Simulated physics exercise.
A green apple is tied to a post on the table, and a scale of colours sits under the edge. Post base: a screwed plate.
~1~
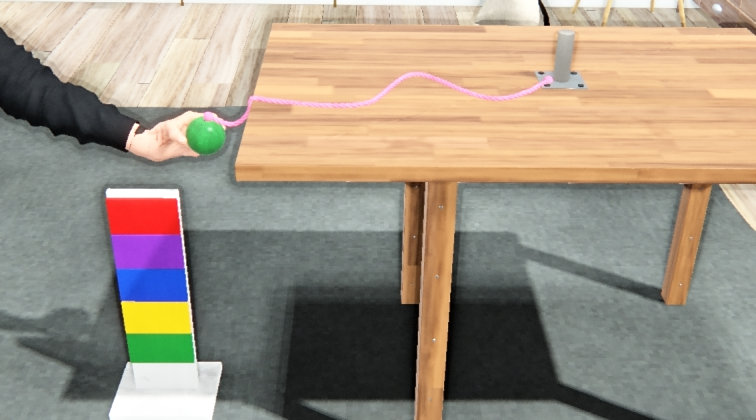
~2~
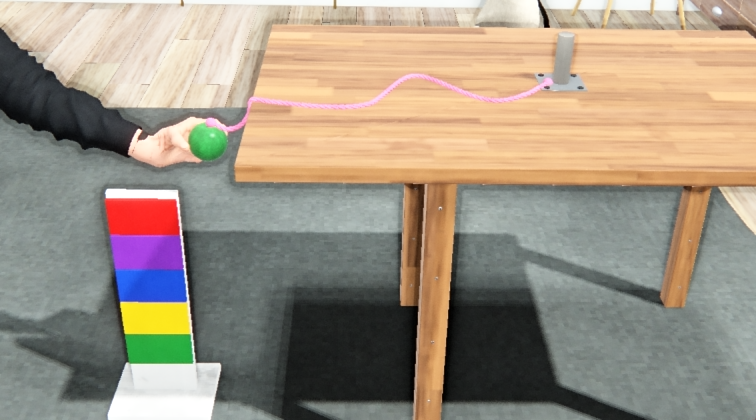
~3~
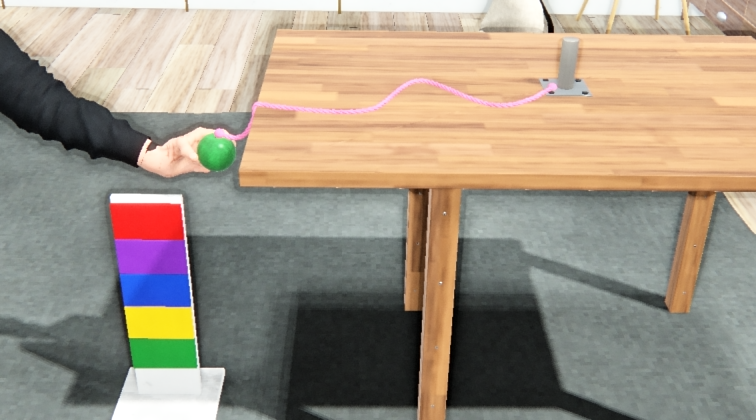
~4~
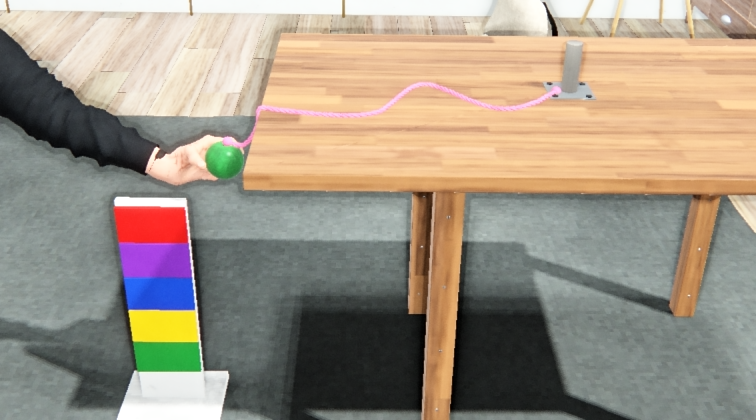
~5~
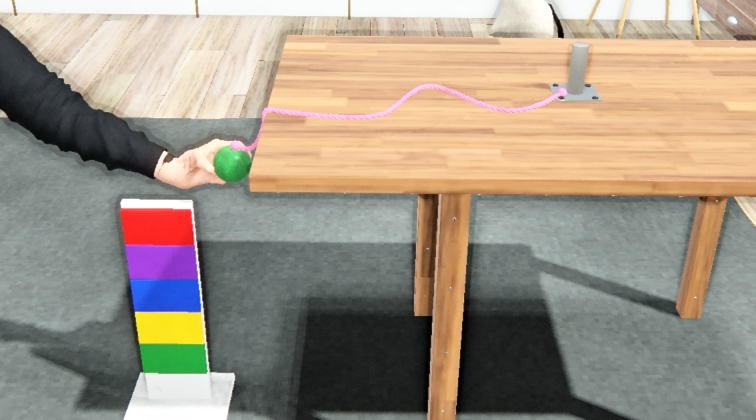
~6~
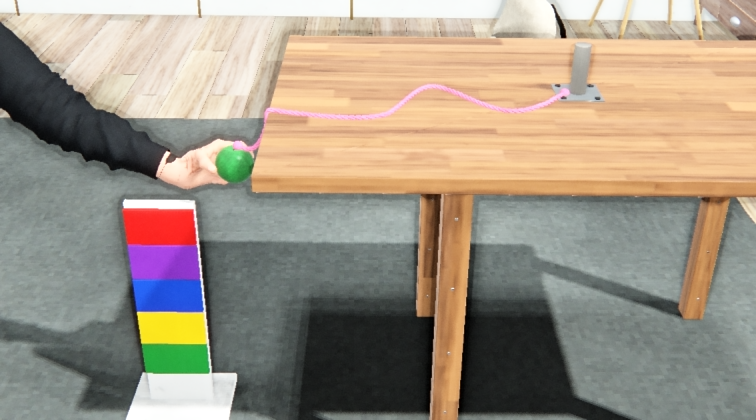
A hand reaching in from the left holds a green apple, tied to a pink cord, beside a wooden table's edge, seen from slightly above in a room with grey carpet and wooden flooring. The cord winds across the tabletop to a grey post on a screwed plate, while a red, purple, blue, yellow and green scale stands below. The hand lowers the apple slightly, moving closer to the edge, as the view shifts a little.
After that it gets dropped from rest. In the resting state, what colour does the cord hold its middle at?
Its middle is held at purple.
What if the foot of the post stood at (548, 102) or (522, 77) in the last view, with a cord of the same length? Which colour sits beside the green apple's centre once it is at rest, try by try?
First try: Blue; second try: Blue.
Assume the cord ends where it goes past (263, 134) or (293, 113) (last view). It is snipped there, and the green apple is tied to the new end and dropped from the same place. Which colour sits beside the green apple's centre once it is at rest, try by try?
Cut one gives red; cut two gives higher than all five.
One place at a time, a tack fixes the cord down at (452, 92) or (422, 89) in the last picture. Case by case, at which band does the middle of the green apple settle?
Red, then red.
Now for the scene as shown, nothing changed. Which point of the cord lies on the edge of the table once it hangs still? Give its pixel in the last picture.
About (356, 118).
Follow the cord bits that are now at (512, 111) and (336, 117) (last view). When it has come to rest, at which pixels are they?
They go to (486, 95) and to (270, 129).
Soon after, apple near (250, 261); level with purple.
Then, apple near (305, 252); level with purple.
Further on, apple near (267, 259); level with purple.
At rest, apple near (272, 259); level with purple. The cord holds its middle at purple.
